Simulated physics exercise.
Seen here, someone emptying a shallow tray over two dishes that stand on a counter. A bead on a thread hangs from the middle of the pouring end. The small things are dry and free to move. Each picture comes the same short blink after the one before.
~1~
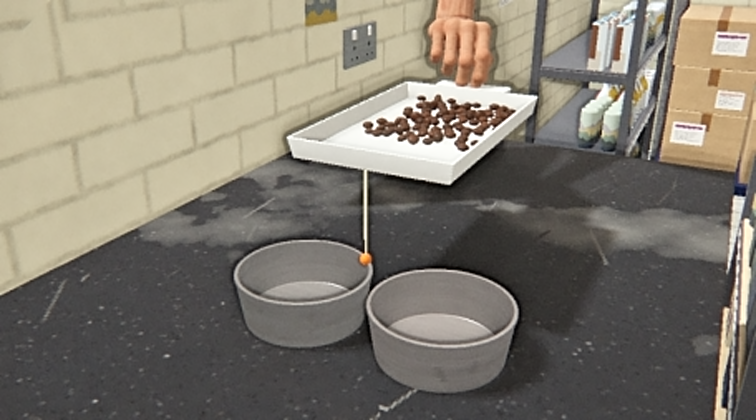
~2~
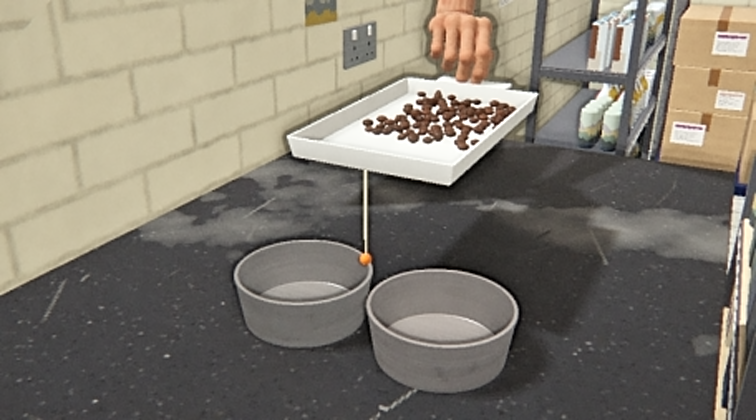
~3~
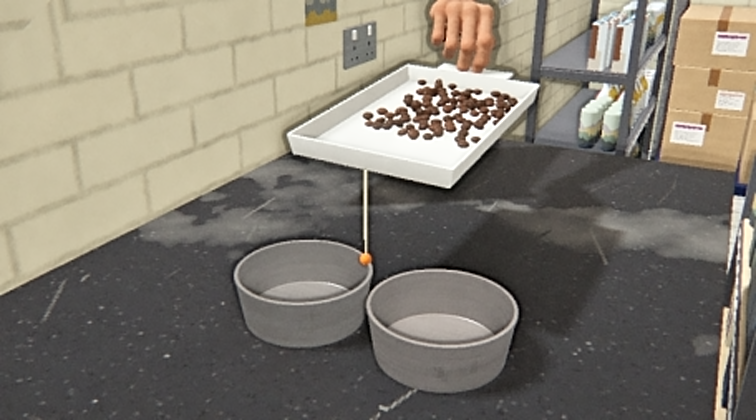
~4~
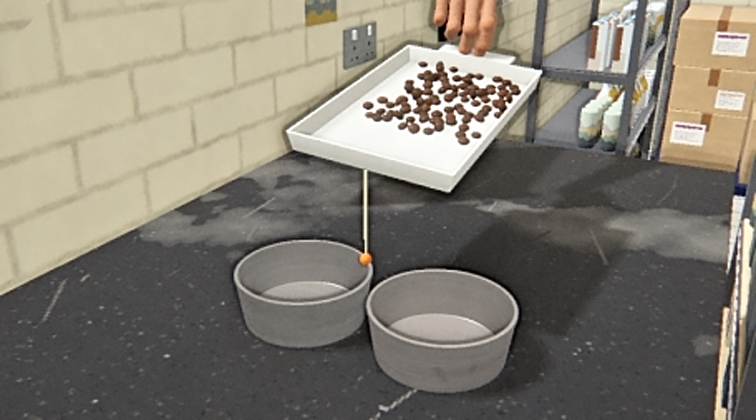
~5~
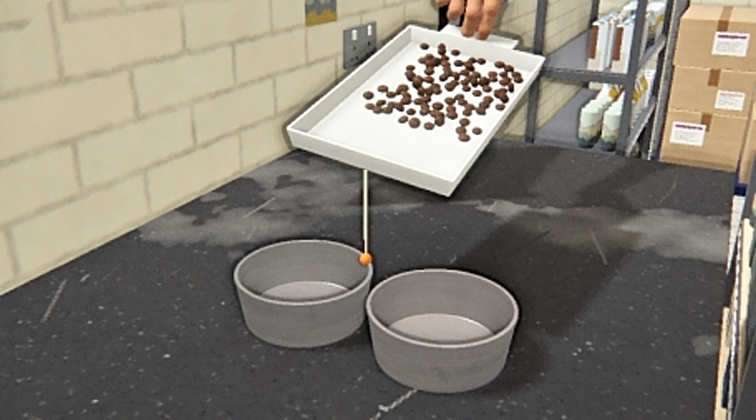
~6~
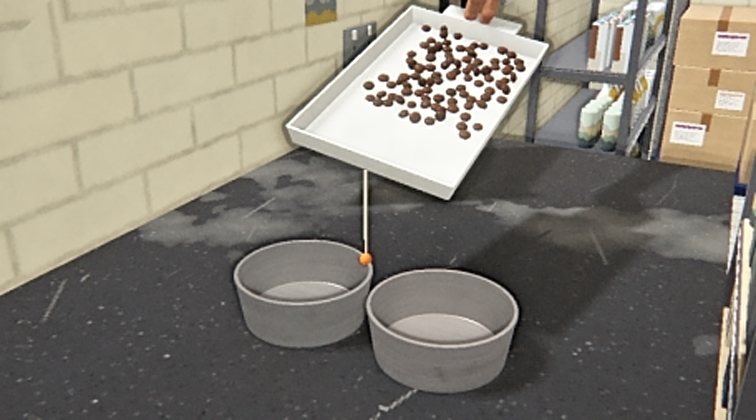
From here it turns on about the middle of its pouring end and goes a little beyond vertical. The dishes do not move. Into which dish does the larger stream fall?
The right dish gets more.
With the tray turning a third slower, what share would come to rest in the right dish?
About 100 per cent.
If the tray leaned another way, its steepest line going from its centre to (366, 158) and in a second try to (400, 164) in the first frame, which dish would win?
In turn: Left; the right-hand dish.
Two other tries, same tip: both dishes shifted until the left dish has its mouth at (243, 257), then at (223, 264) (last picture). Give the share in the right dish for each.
In turn 50 and 20 in a hundred.
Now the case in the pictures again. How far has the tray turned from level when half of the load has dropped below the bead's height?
At some 85 degrees.
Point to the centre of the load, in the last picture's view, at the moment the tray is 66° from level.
Around (447, 171).
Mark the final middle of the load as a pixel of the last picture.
Roughly at (441, 348).
Soon after the last picture, tray tipped steeply; nearly all on the tray; a small part in the air.
A little later, tray tipped past a quarter turn; a small part on the tray; most in the right dish; a small part in the air.
Later still, tray tipped past a quarter turn; all in the right dish.
At rest, tray tipped past a quarter turn; all in the right dish; none in the left dish.
